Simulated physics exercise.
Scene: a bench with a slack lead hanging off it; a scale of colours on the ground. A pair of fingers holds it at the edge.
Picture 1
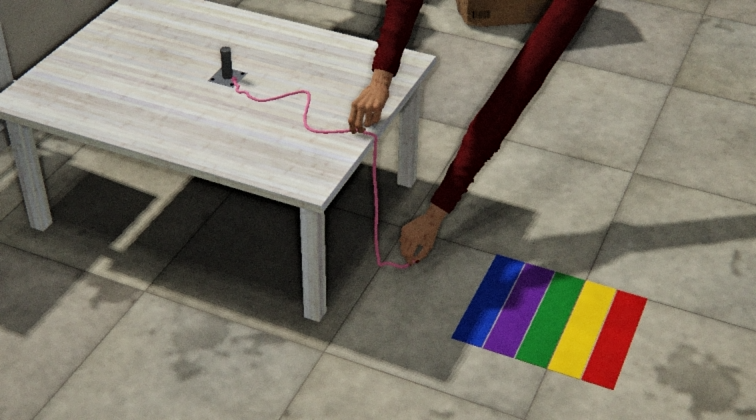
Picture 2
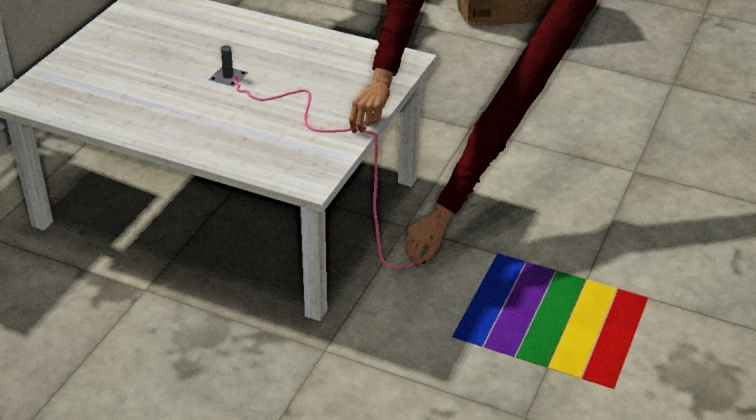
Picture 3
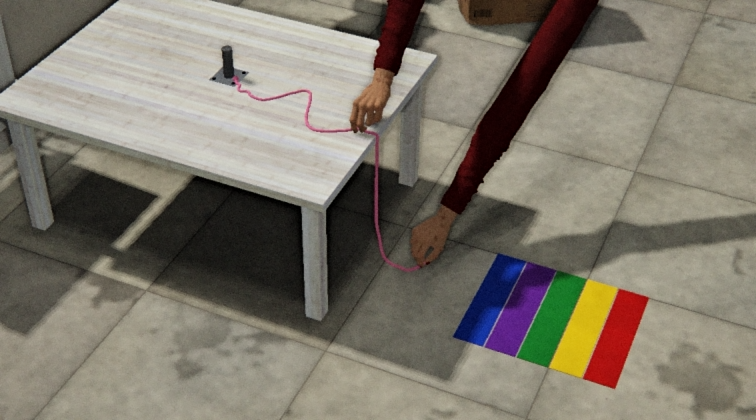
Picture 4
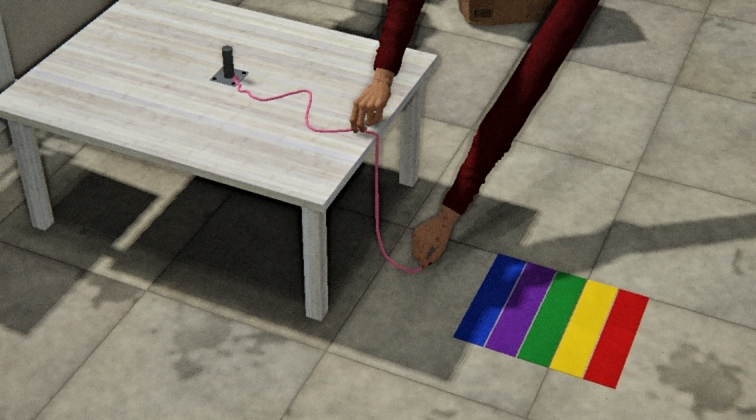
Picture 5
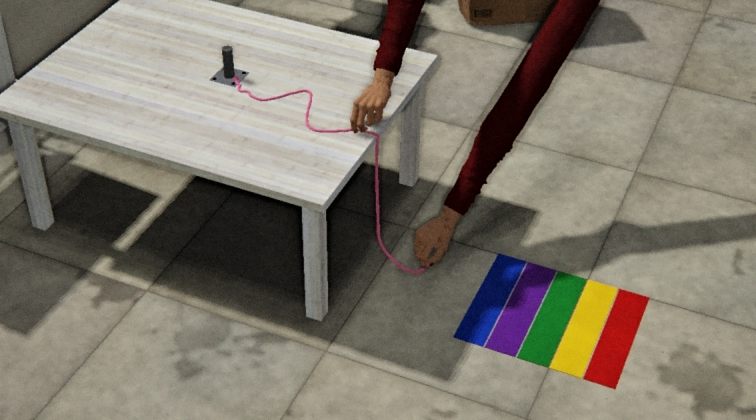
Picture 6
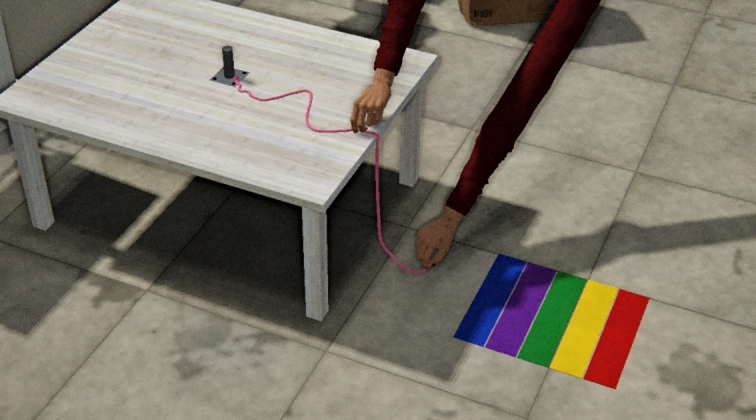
The clip opens on a pale wooden table with a pink cord running from a small dark post, one hand pinching it at the table's edge. A second hand, low near the floor, holds the hanging end and shifts it very slightly right, toward a striped colour panel, while the upper hand stays still.
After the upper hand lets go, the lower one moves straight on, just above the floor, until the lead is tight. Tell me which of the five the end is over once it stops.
It is over the yellow strip.
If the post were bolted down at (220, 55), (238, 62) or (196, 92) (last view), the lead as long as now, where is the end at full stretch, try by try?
Pixels, try by try: About (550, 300), (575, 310), (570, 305).
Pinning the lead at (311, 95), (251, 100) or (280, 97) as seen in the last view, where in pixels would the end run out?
For the three tries you'd see (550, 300), (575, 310) and (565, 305).
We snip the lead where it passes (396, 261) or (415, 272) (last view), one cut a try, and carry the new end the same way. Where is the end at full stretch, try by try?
Taking them in turn, near (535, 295) and near (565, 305).
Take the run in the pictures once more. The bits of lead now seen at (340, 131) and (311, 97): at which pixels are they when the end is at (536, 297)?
Well, the first one sits at (389, 154), and the second one sits at (336, 109).
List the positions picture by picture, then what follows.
The first picture shows end (413, 261); blue (475, 327); purple (506, 337); green (538, 347); yellow (571, 357); red (604, 367).
The second picture shows end (420, 262); lead through (245, 91) (302, 91) (310, 128) (375, 137) (375, 192) (379, 248).
The third picture shows end (424, 263).
The fourth picture shows end (426, 264); lead through (246, 92) (303, 91) (311, 128) (376, 137) (377, 193) (382, 249).
The fifth picture shows end (428, 264).
The sixth picture shows end (429, 265); lead through (246, 92) (303, 91) (311, 128) (376, 137) (378, 193) (385, 248).
Early on, end near (536, 297); over purple.
Midway, end near (568, 307); over green.
At the end of the slack, end near (587, 312); over yellow. The end stops over the yellow strip.
